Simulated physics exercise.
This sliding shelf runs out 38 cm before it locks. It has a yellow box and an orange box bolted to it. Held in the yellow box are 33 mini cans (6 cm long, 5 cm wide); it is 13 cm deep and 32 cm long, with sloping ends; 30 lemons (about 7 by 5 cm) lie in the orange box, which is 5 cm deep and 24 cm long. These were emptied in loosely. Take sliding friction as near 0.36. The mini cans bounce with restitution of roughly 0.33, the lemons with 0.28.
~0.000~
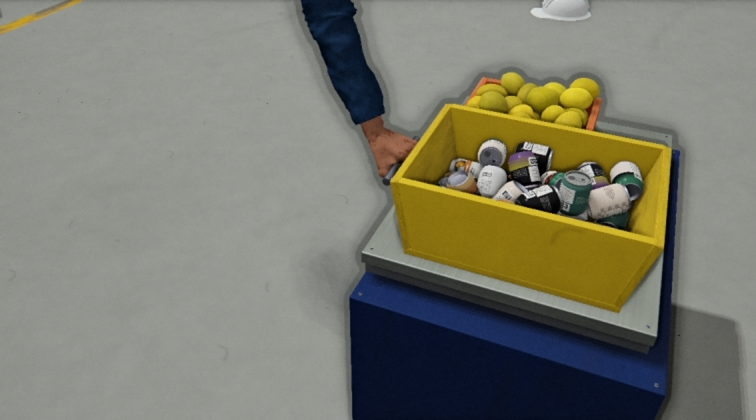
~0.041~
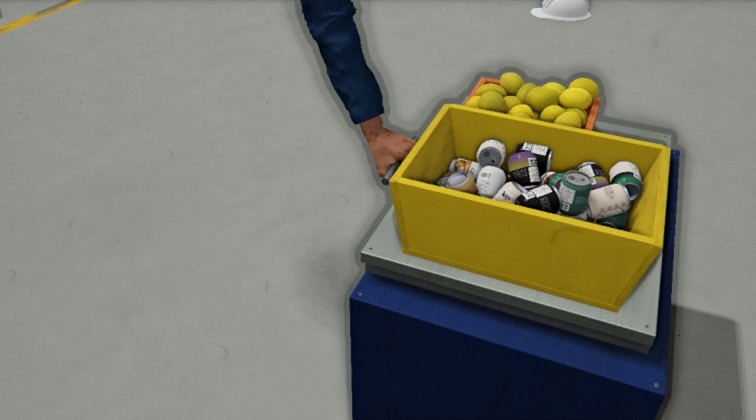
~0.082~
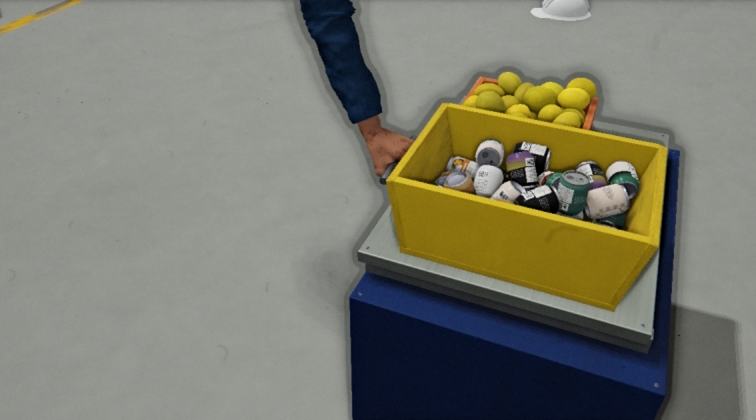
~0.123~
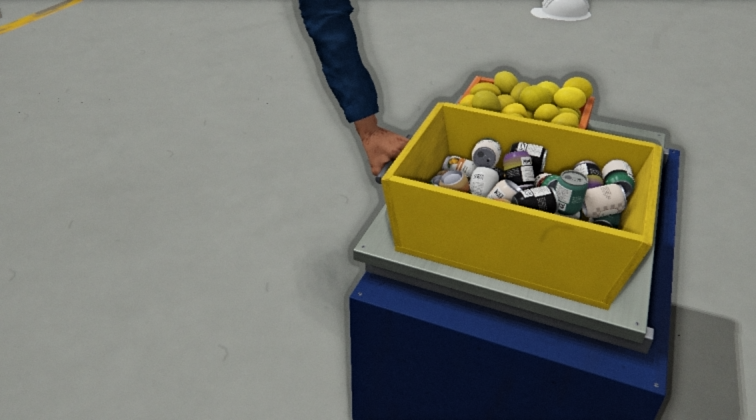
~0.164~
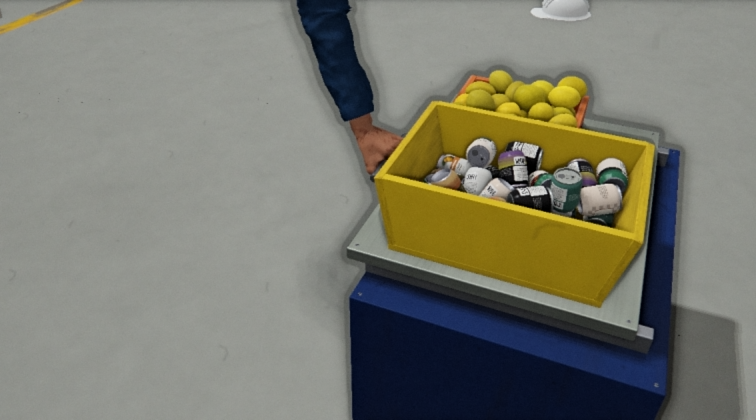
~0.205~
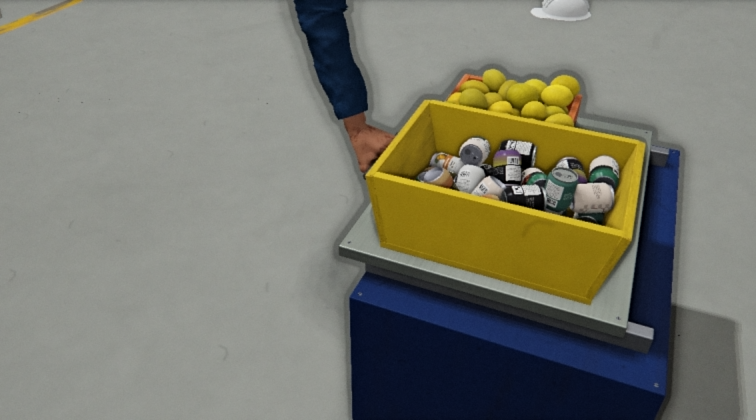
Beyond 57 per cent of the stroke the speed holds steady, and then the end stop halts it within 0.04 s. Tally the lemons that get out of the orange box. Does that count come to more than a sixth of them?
No.
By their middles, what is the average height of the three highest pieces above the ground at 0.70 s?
On average they sit about 62 cm high.
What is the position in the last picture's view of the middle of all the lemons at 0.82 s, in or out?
(354, 83).
After 0.62 s, the runners reach their end.
After 0.70 s, the yellow box has all 33 and the orange box is down by 1 of 30.
After 0.82 s, the yellow box has all 33 and the orange box is down by 1 of 30.
After 1.04 s, the yellow box has all 33 and the orange box is down by 2 of 30.
Outcome (at 1.47 s), the yellow box has all 33 and the orange box is down by 2 of 30. Asked share, 2 of 30, 7 per cent.
